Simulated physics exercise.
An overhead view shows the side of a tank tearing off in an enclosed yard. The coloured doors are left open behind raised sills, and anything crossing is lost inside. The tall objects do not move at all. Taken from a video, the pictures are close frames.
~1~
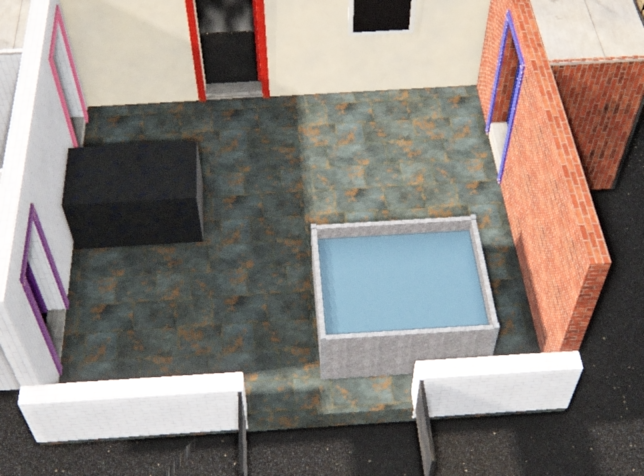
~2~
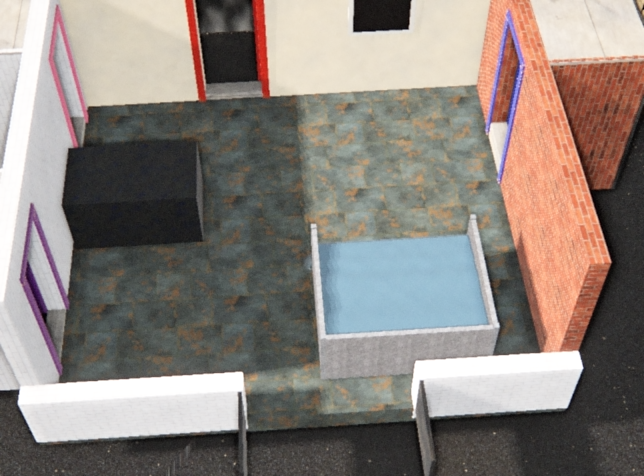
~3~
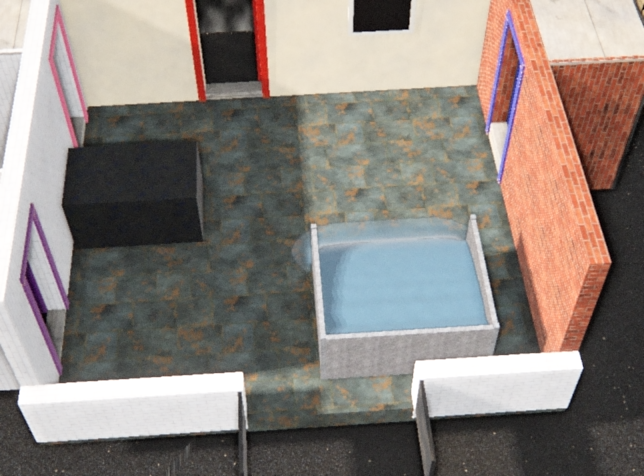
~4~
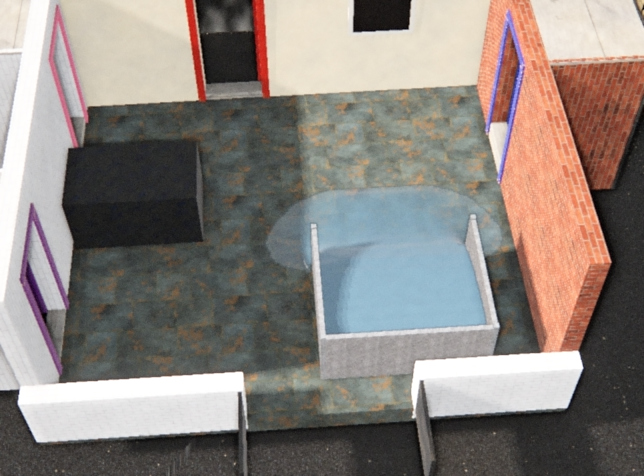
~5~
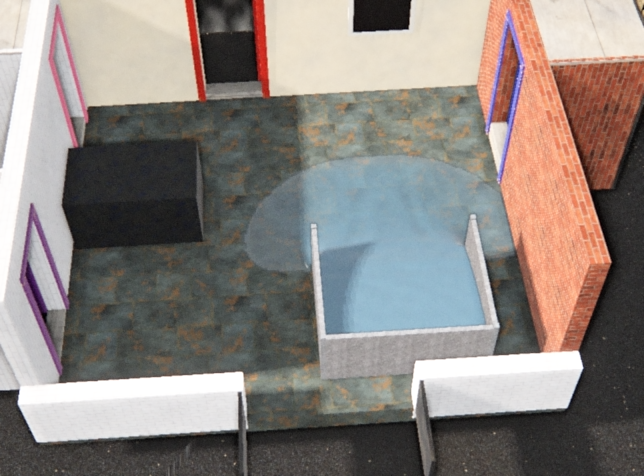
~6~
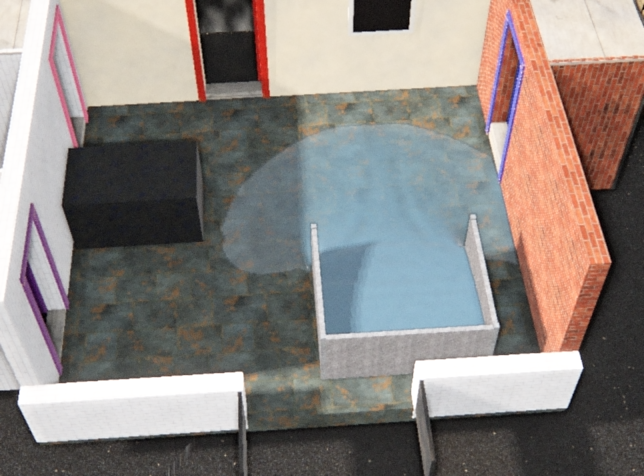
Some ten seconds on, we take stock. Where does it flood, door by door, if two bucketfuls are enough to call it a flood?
At the red door it floods; at the blue door it does not flood; at the purple door it floods; at the pink door it floods.
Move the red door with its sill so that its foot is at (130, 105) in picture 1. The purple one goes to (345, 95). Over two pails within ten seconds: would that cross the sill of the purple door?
In this case the purple door gets beyond it.
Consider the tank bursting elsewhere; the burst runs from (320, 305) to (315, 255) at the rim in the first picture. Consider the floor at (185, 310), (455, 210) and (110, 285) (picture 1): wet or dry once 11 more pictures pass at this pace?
Going in your order, I'd say drenched, then still bare, then drenched.
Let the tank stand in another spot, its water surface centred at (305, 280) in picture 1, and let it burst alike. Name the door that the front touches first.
The red-painted one, that's the one.
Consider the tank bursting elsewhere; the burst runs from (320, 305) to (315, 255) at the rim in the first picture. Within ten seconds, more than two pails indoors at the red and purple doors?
I think the red door remains below the limit and the purple door crosses the limit.
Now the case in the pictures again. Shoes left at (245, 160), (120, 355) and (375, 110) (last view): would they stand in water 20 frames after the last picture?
In that order the points end up soaked, high and dry and soaked.
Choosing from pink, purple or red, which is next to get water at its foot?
My answer: The red door.
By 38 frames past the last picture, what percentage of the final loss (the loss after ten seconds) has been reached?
Close to 60 per cent, I'd say.
A moment on, water covers 50 % of the floor; the red door wet at the sill, nothing in, the blue door wet at the sill, nothing in, the purple door not reached, the pink door not reached.
Next, water covers 55 % of the floor; the red door over two buckets in, the blue door wet at the sill, nothing in, the purple door not reached, the pink door not reached.
Then, water covers 60 % of the floor; the red door over two buckets in, the blue door under two buckets in, the purple door not reached, the pink door over two buckets in.
Later, water covers 90 % of the floor; the red door over two buckets in, the blue door under two buckets in, the purple door wet at the sill, nothing in, the pink door far over two buckets in.
In the end, water covers 95 % of the floor; the red door far over two buckets in, the blue door under two buckets in, the purple door over two buckets in, the pink door far over two buckets in.
